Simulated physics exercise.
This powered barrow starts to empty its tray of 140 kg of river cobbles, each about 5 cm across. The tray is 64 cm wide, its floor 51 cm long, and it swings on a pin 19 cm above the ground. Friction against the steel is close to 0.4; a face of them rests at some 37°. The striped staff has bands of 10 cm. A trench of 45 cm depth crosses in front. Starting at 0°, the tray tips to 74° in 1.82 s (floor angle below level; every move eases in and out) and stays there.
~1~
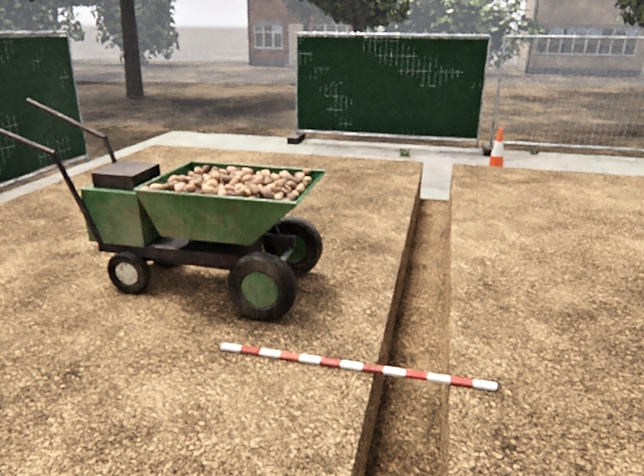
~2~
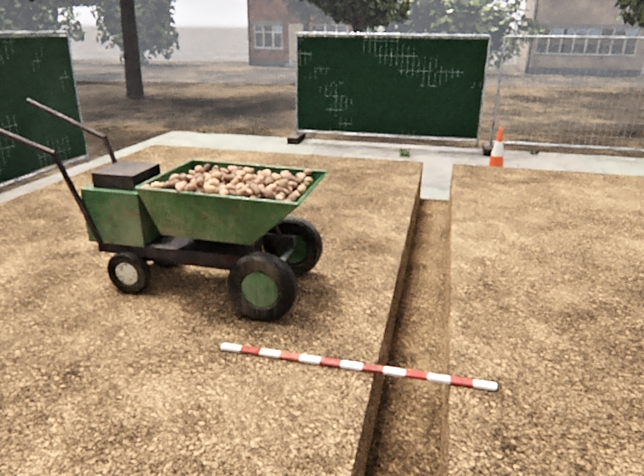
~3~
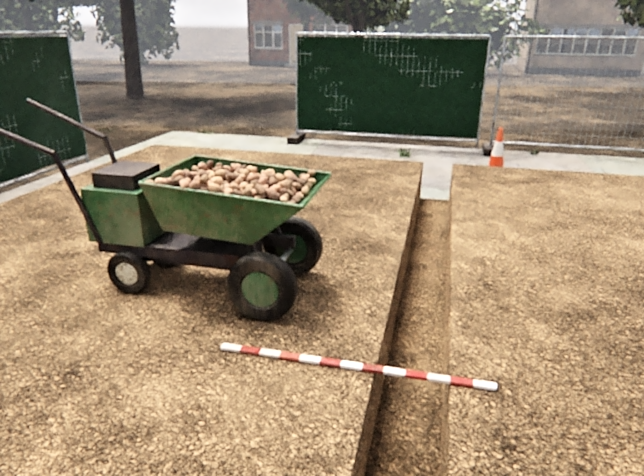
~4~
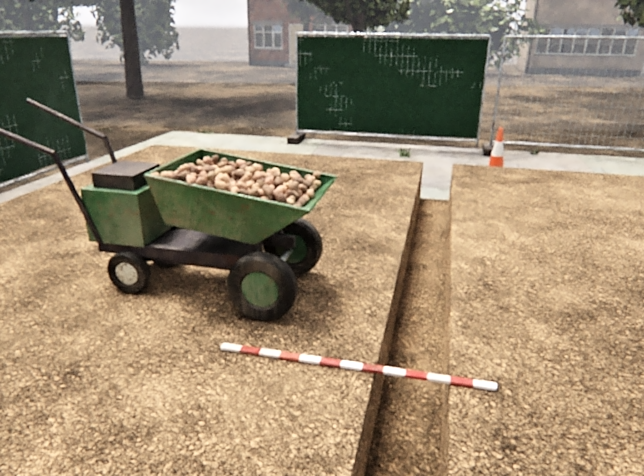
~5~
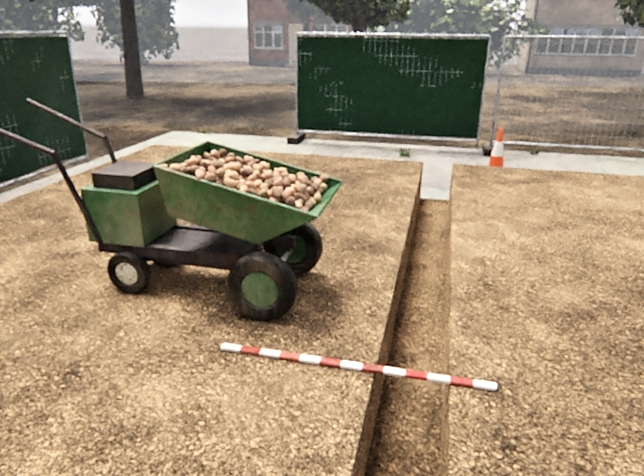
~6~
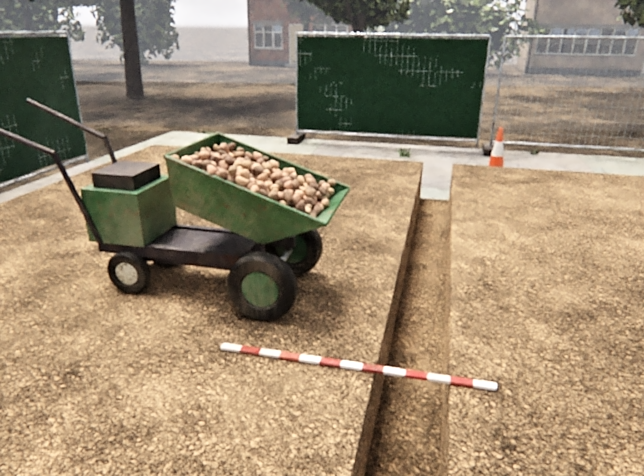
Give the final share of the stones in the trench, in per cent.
Some 93 per cent of it.
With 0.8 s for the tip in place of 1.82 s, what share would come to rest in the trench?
In that case some 90 per cent.
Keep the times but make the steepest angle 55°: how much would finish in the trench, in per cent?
It would be near 80 per cent.
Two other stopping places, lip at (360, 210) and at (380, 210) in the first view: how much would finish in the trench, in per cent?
Near 50 per cent from the first place, 25 from the second.
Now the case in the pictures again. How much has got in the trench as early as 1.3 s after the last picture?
About 70 per cent by then.
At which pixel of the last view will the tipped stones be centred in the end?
Around (415, 362).
Then, 0.8 s after the last picture the floor is at 62°, 96 % in the tray, 4 % short of the trench, 1 % in the trench; the foremost stones are at (389, 289).
Then, 1.3 s after the last picture the floor is at 74°, 20 % in the tray, 8 % short of the trench, 71 % in the trench; the foremost stones are at (441, 359).
Then, 1.7 s after the last picture the floor is at 74°, 3 % in the tray, 9 % short of the trench, 88 % in the trench; the foremost stones are at (440, 360).
Then, 3.6 s after the last picture the floor is at 74°, 0 % in the tray, 7 % short of the trench, 93 % in the trench; the foremost stones are at (442, 356).
